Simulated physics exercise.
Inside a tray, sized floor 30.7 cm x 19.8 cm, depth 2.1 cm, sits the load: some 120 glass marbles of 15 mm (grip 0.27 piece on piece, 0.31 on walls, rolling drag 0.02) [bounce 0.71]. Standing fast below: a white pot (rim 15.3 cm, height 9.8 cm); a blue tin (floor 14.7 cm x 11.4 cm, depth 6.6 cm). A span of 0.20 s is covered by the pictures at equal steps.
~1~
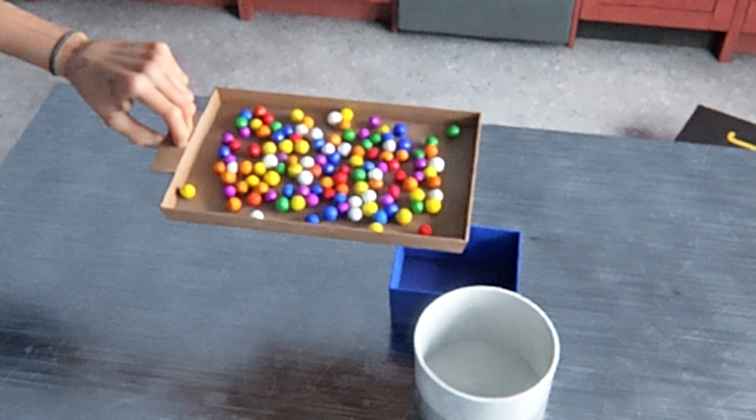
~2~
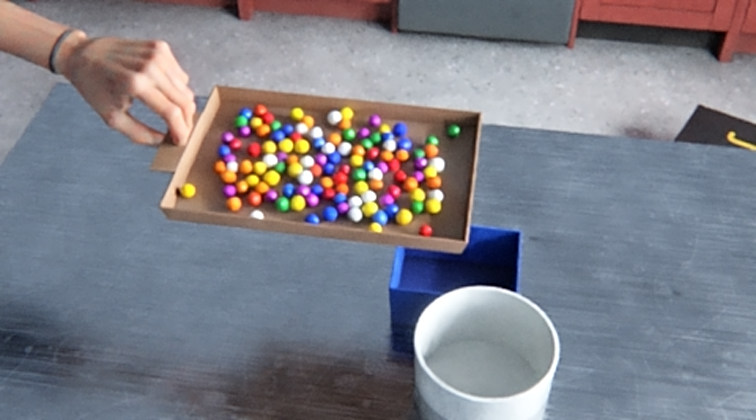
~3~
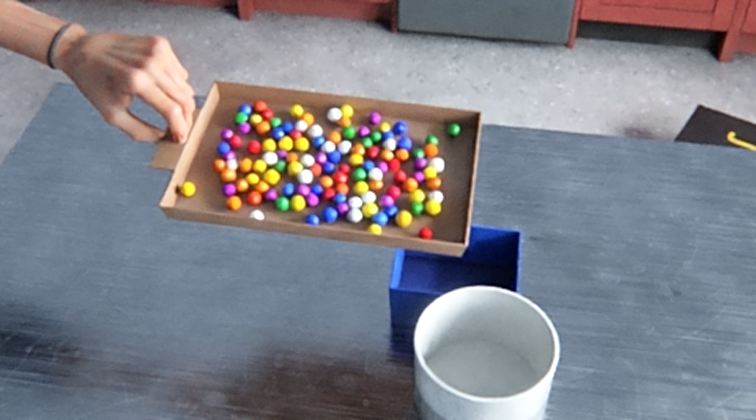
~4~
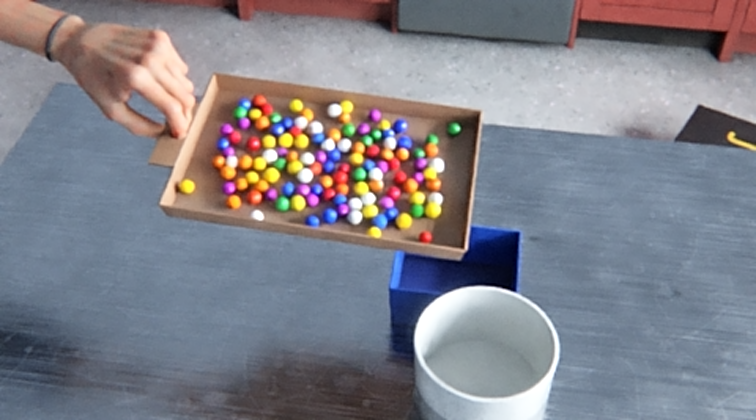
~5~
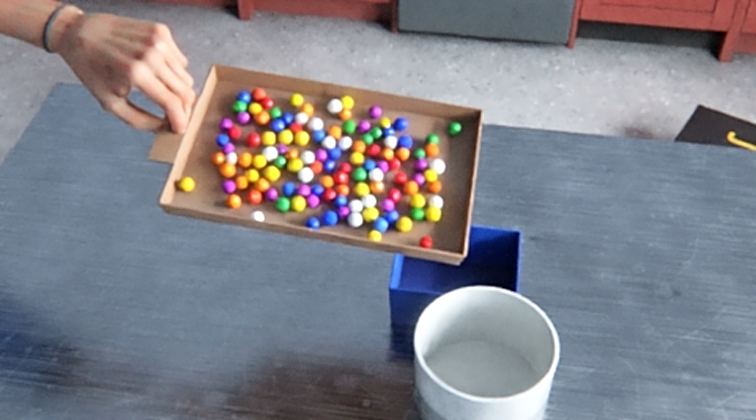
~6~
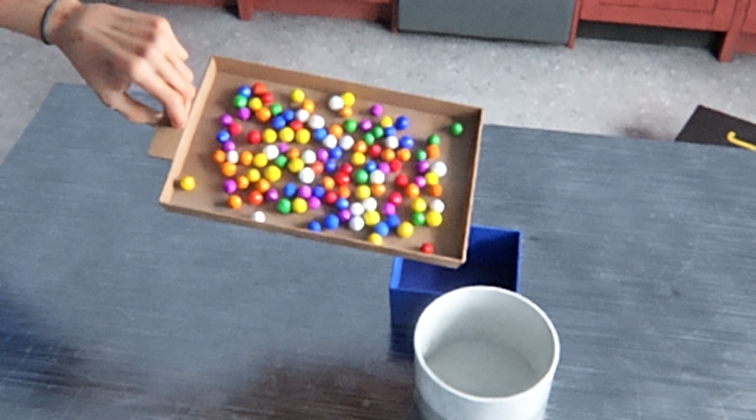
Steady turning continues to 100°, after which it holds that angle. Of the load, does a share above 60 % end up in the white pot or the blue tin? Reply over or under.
Under.
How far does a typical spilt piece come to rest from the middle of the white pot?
Distance from centre: Approx. 30 cm.
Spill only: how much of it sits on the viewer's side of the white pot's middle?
50 %.
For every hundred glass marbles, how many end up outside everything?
70%, roughly.
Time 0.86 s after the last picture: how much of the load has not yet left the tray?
Some 10 per cent of the load.
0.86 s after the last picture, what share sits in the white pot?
Some 10 per cent.
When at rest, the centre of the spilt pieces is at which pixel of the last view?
(296, 401).
Then, 0.33 s after the last picture, tilt 45 degrees; tray 100 %; middle of all pieces on or above the table near (365, 209).
Then, 0.61 s after the last picture, tilt 73 degrees; tray 65 %, white pot 10 %, in the air 25 %; middle of all pieces on or above the table near (391, 258).
Then, 0.86 s after the last picture, tilt 96 degrees; tray 10 %, outside 50 %, blue tin 15 %, white pot 10 %, in the air 20 %; middle of all pieces on or above the table near (403, 324).
Then, 1.10 s after the last picture, tilt 100 degrees; outside 65 %, blue tin 20 %, white pot 10 %; middle of all pieces on or above the table near (395, 345).
In the end, outside 70 %, blue tin 20 %, white pot 10 %.
